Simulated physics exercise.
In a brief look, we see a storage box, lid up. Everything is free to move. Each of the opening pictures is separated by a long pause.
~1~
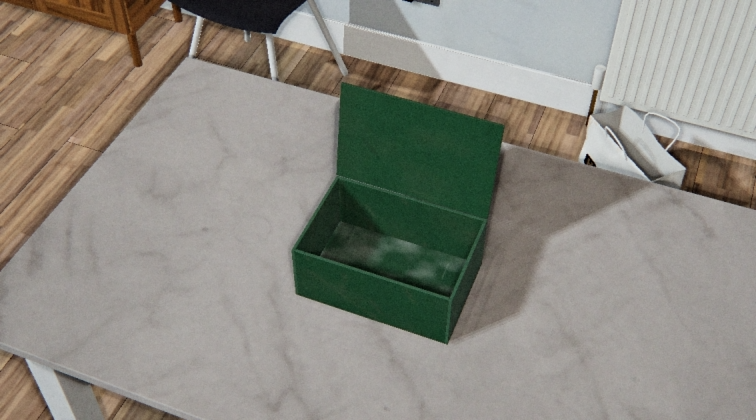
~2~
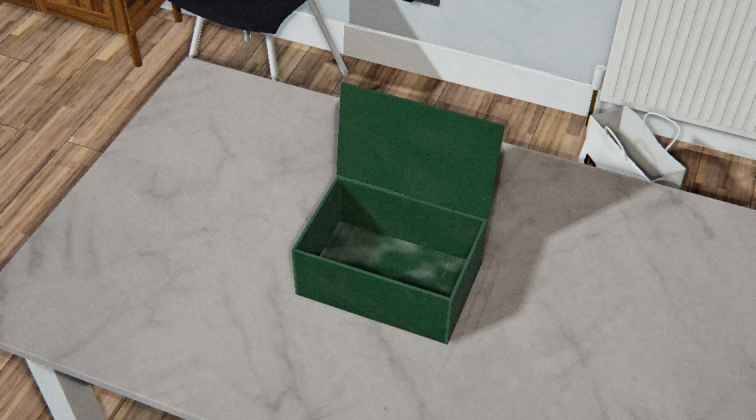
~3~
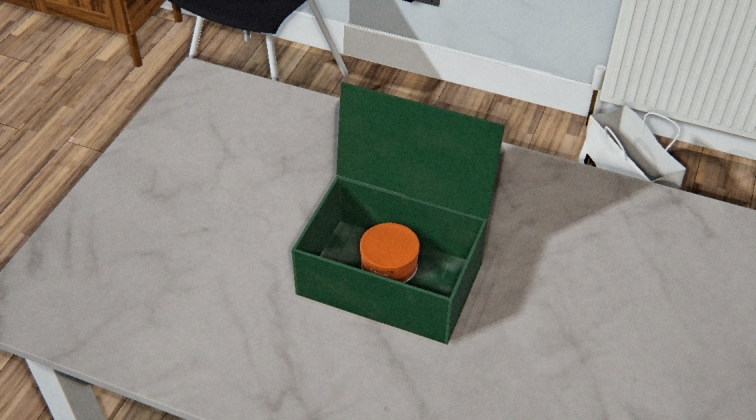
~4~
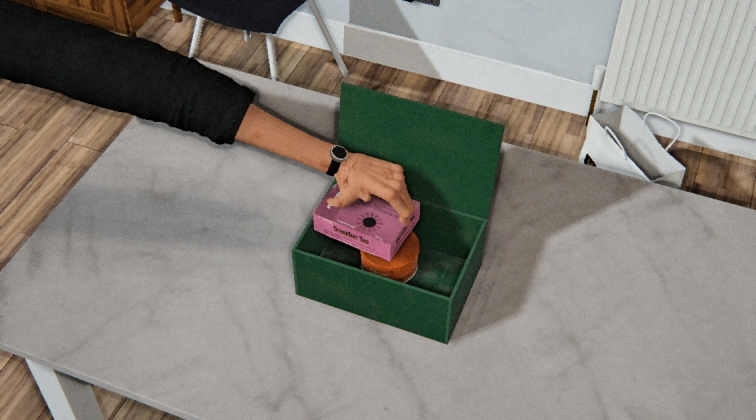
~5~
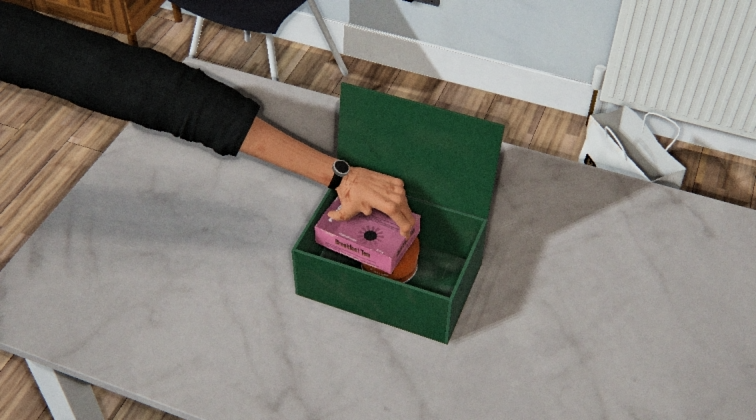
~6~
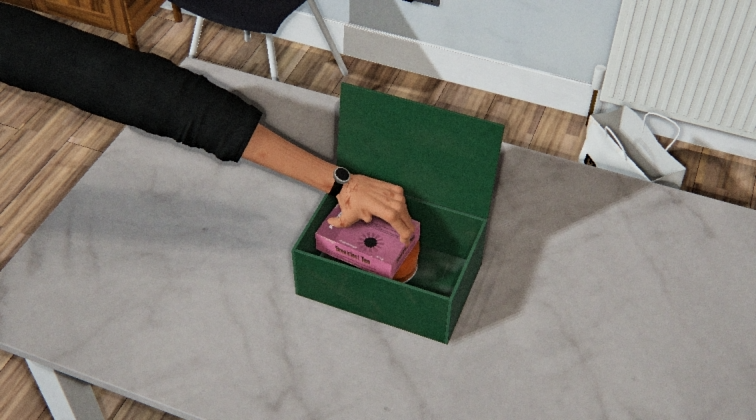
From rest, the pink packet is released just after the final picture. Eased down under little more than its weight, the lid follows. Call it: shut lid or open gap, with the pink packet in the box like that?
Shut lid.
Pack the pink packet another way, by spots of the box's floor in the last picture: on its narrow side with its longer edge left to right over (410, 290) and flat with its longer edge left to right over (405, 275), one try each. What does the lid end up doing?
On the first try the lid stays partly open, and on the second it goes all the way down.
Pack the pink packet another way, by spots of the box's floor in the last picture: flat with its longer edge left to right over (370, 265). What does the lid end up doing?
With this placement the lid lies closed.
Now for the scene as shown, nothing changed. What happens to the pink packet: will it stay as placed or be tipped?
By the end the pink packet has kept its angle.
Then, 1.10 s on from there, lid starting down.
Then, 1.60 s on from there, lid 57° above the rim.
Then, 1.80 s on from there, lid 34° above the rim.
Then, 2.00 s on from there, lid 7° above the rim.
In the end, lid shut; both unmoved. At the end, from the last picture's camera, pink packet near (368, 237).
